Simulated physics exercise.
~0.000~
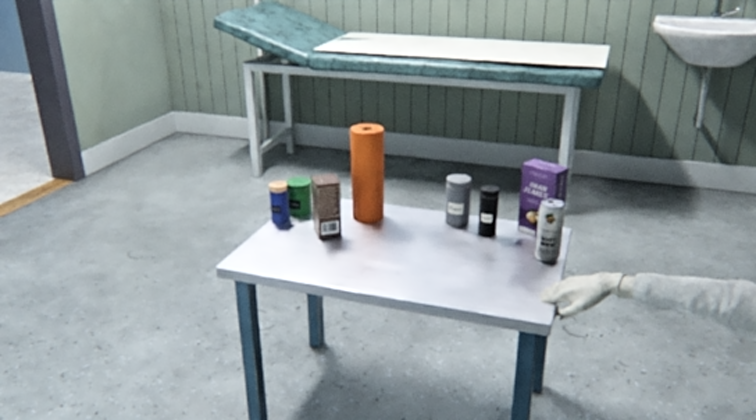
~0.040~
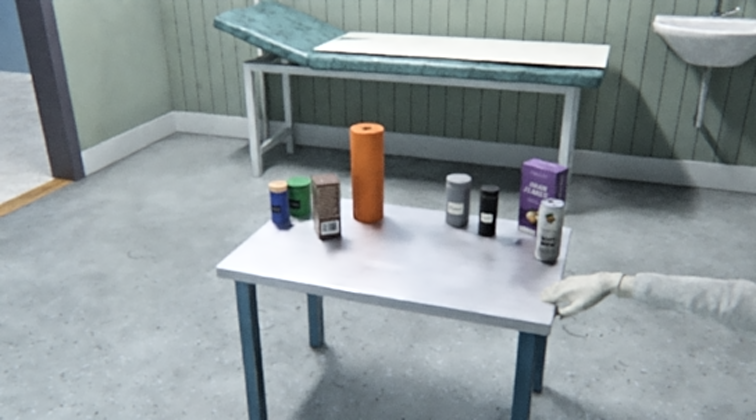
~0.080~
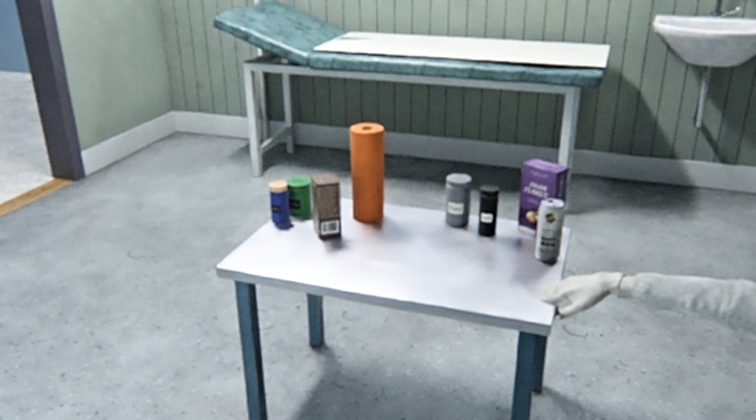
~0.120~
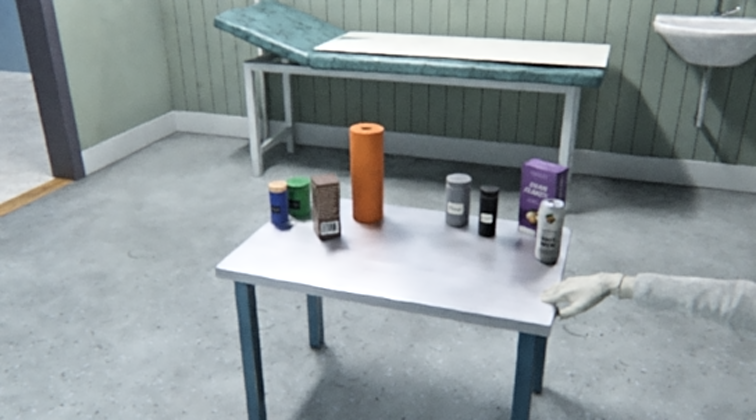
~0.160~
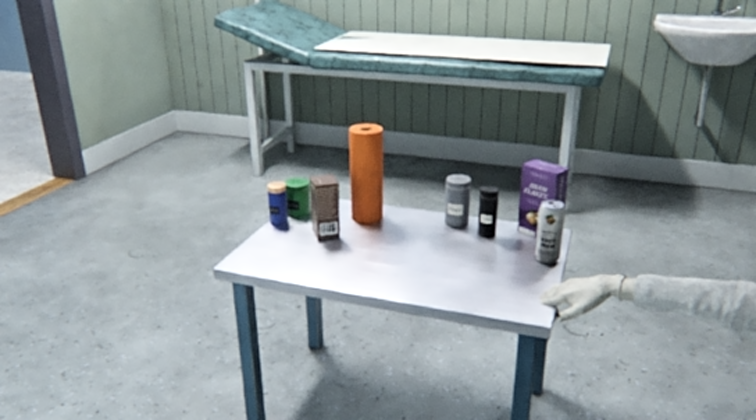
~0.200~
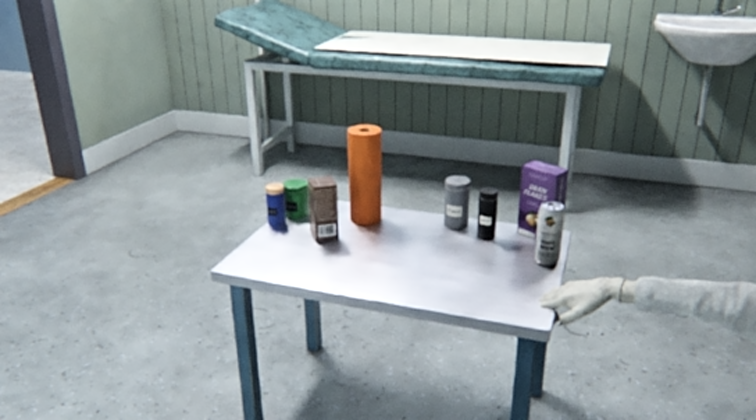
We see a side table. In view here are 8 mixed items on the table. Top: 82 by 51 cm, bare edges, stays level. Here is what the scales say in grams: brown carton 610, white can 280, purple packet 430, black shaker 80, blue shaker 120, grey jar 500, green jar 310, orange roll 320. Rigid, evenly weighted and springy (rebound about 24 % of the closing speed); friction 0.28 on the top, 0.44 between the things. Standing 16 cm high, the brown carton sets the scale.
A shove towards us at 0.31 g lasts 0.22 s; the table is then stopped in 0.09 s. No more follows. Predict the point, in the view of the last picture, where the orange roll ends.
The orange roll ends at roughly (351, 190).
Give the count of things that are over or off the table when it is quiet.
Total count: 0.
After 0.46 s, table 10 cm from its start; orange roll slid 3 cm near (351, 190); black shaker slid 3 cm; purple packet slid 3 cm.
After 0.72 s, table 10 cm from its start; orange roll slid 4 cm near (351, 190); purple packet slid 4 cm; green jar slid 4 cm.
At rest (1.0 s), all 8 in place, give or take 5 cm. Seen from the same camera at the end, orange roll near (351, 190).
